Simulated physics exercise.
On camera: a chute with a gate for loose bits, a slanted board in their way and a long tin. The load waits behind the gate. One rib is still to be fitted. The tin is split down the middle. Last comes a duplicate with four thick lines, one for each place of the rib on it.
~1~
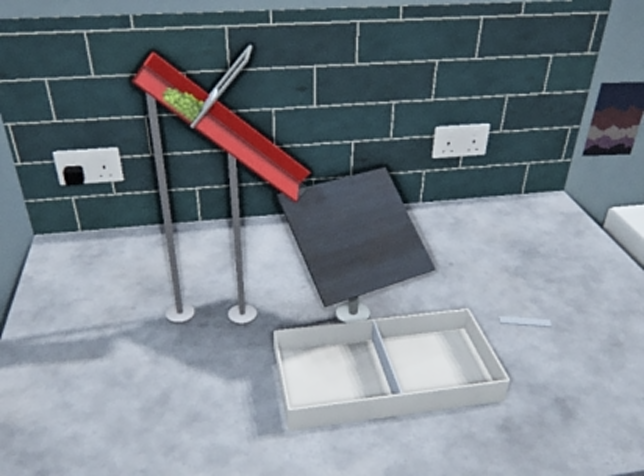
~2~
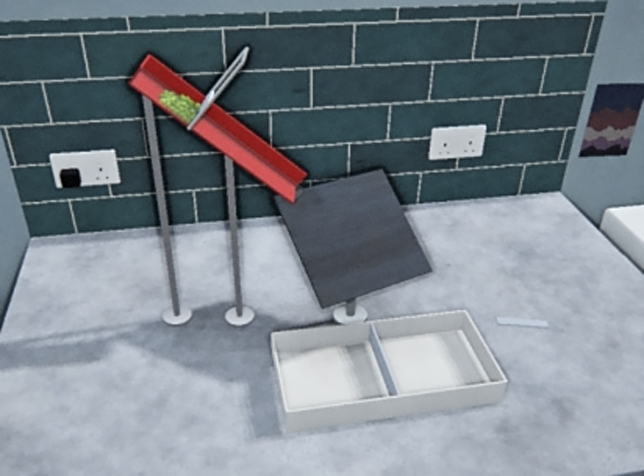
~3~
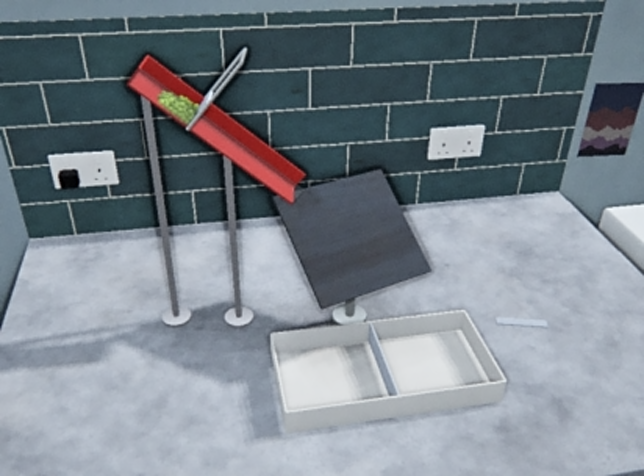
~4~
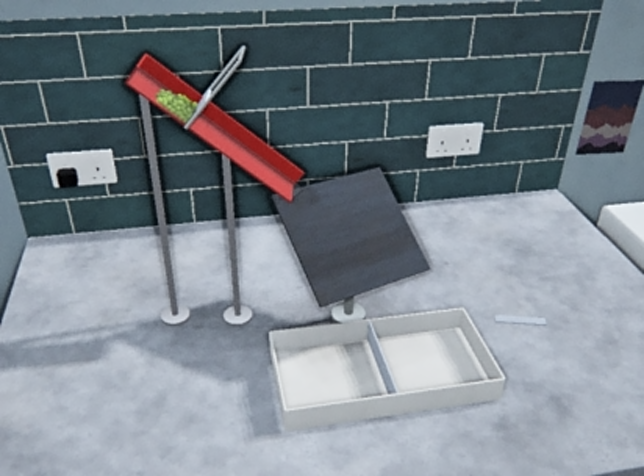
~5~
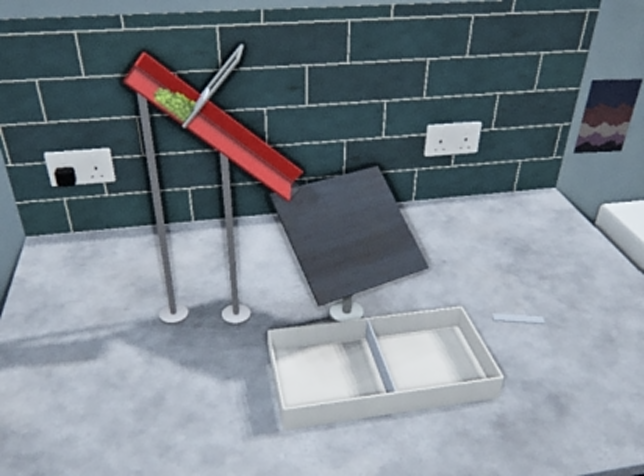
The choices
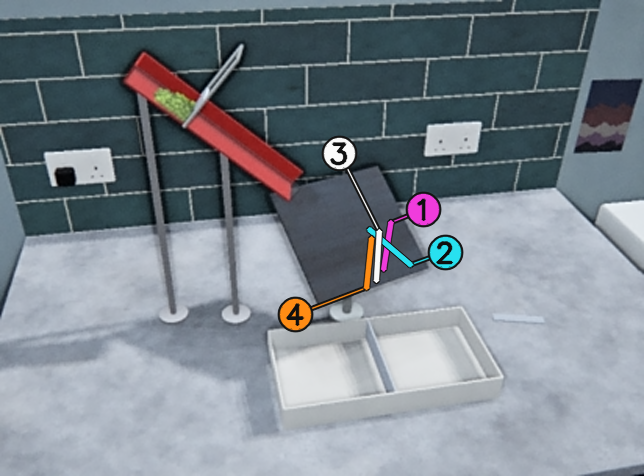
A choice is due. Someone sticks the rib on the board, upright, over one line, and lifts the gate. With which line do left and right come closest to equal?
Line 3.
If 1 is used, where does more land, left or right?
Right.
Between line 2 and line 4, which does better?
The answer is 4.
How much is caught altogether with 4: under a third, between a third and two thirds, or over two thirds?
Line 4 gives over two thirds.
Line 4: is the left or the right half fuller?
Left.
On the marked copy, line 1 from (390, 222) to (383, 269); line 2 from (369, 229) to (410, 264); line 3 from (379, 231) to (376, 280); line 4 from (371, 238) to (366, 287).
With 1, of what is caught, a small part in the left half, nearly all in the right.
With 2, of what is caught, none in the left half, all in the right.
With 3, of what is caught, about two thirds in the left half, about a third in the right.
With 4, of what is caught, most in the left half, a small part in the right.
